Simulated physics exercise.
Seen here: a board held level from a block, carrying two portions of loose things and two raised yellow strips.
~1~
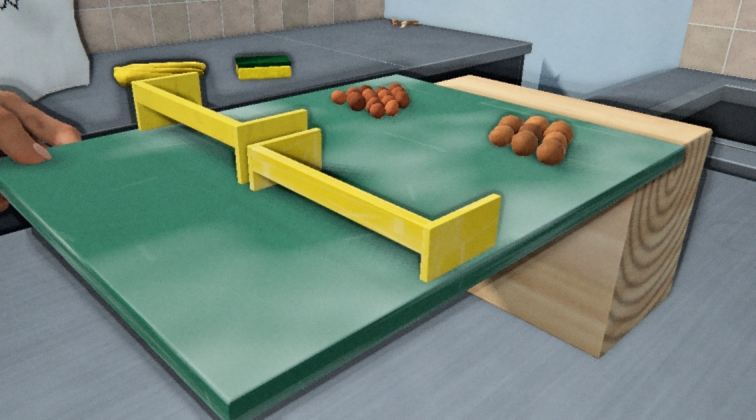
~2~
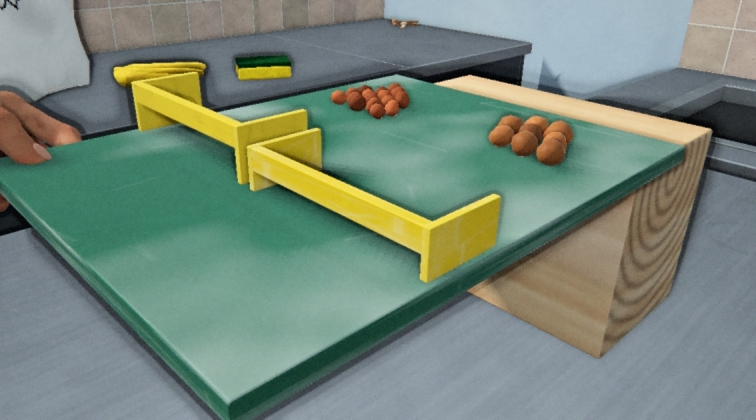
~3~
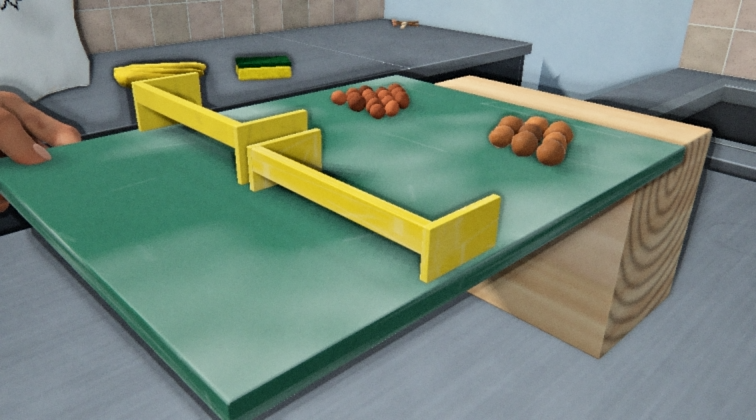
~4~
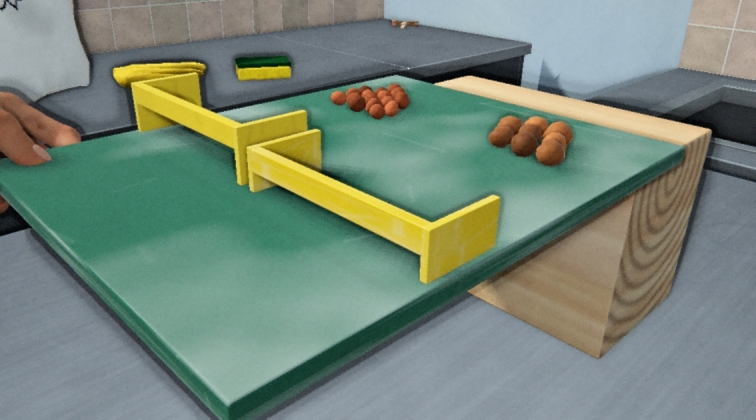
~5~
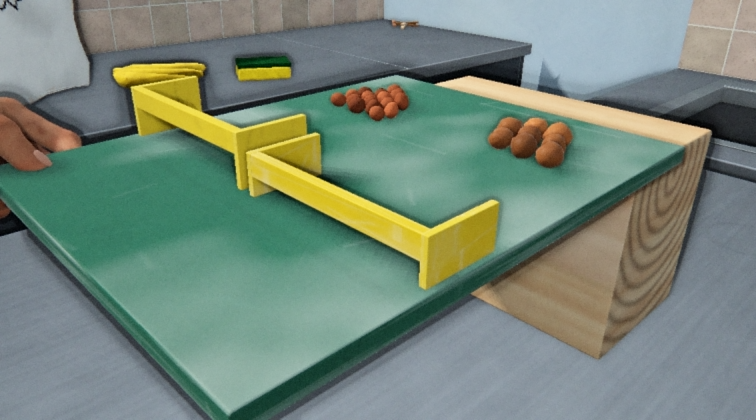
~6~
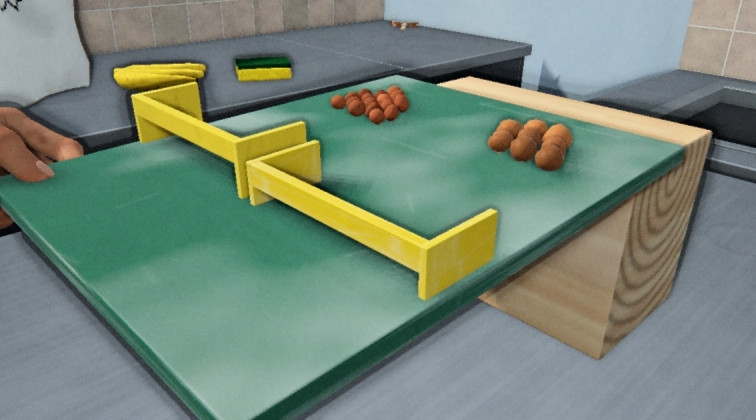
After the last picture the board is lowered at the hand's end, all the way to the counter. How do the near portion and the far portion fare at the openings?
Near portion - stuck at the bar. Far portion - through the gap.
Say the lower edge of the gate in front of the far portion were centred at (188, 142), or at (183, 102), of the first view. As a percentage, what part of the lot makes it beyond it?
First try 0 %, second try 100 %.
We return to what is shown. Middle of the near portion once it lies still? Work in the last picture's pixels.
It ends up roughly at pixel (377, 363).
Then, 0.40 s on from there, board sloping at 10°; near portion where it was; far portion where it was.
Then, 0.92 s on from there, board sloping at 21°; near portion on its way down; far portion on its way down.
Then, 1.47 s on from there, board resting at 30°; near portion has reached its gate; far portion the whole lot past its gate.
In the end, board resting at 30°; near portion gathered behind its gate; far portion the whole lot past its gate.
